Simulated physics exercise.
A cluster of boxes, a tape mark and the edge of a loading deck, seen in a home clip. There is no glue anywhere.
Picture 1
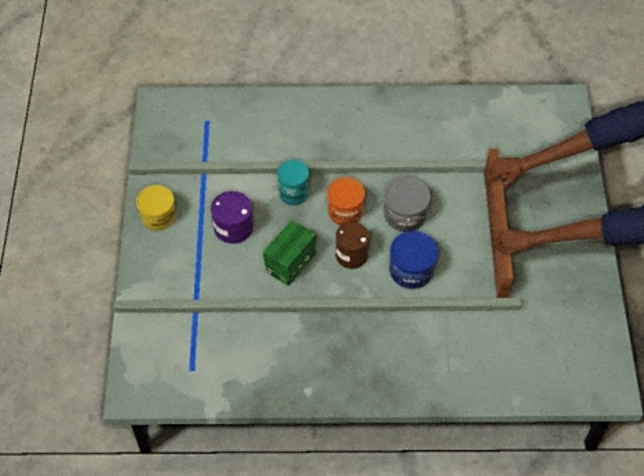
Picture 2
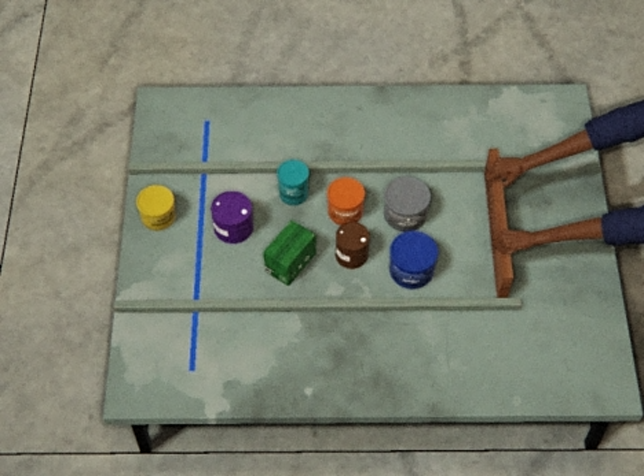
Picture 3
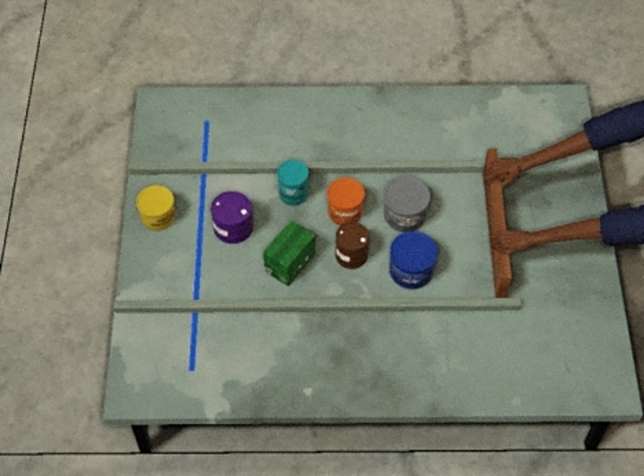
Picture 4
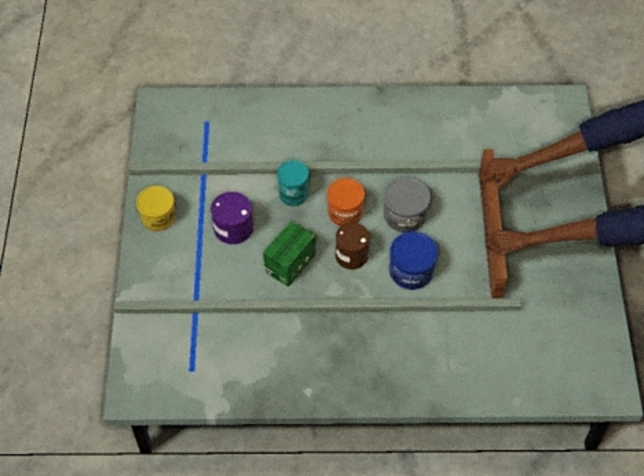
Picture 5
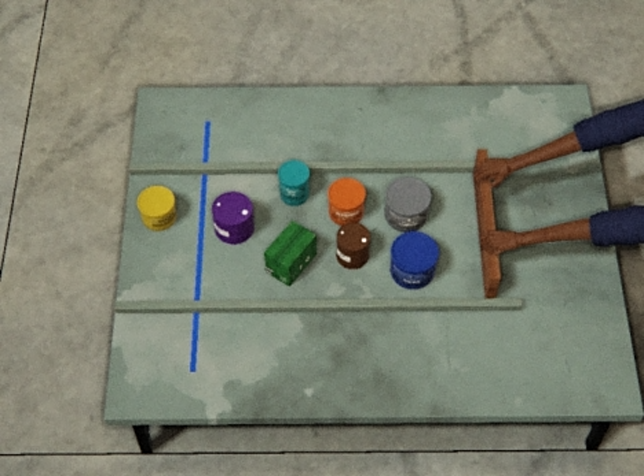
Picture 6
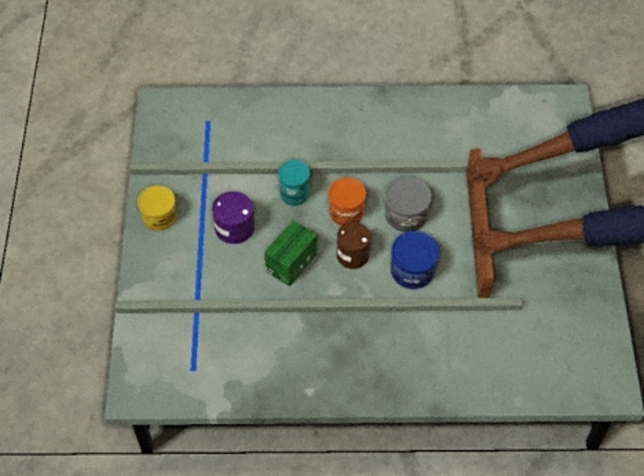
In this clip, two hands on the right hold a reddish-brown plank upright on a pale green deck and slide it slightly left toward a cluster of colourful containers, which stay still beside and across a blue tape line.
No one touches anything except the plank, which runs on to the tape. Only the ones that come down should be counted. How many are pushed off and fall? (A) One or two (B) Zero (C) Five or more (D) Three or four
One or two.
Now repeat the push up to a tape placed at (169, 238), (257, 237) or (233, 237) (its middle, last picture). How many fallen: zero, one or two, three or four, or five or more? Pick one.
Three to four; no fall at all; zero.
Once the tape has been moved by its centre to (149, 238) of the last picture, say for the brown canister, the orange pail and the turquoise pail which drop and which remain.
Looking at each: The brown canister remains on top, the orange pail goes off, the turquoise pail remains on top.
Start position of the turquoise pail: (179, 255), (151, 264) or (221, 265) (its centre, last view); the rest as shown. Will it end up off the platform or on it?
Taking the places in order, it falls away, then falls away, then falls away.
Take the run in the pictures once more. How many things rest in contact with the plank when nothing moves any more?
3 of them.
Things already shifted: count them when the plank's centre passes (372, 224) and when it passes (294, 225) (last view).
Answer - first 6, then 7.
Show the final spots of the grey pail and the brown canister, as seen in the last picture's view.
For the grey pail it's (179, 207), and for the brown canister it's (174, 240).
Early on, none off yet; yellow pail at rest near (158, 209); purple canister at rest near (234, 218); green box at rest near (291, 253).
A while later, none off yet; yellow pail at rest near (158, 209); purple canister travelled about its own width near (200, 223); green box travelled about its own width near (224, 256).
Finally, the number that fall off is one or two; lost, yellow pail.
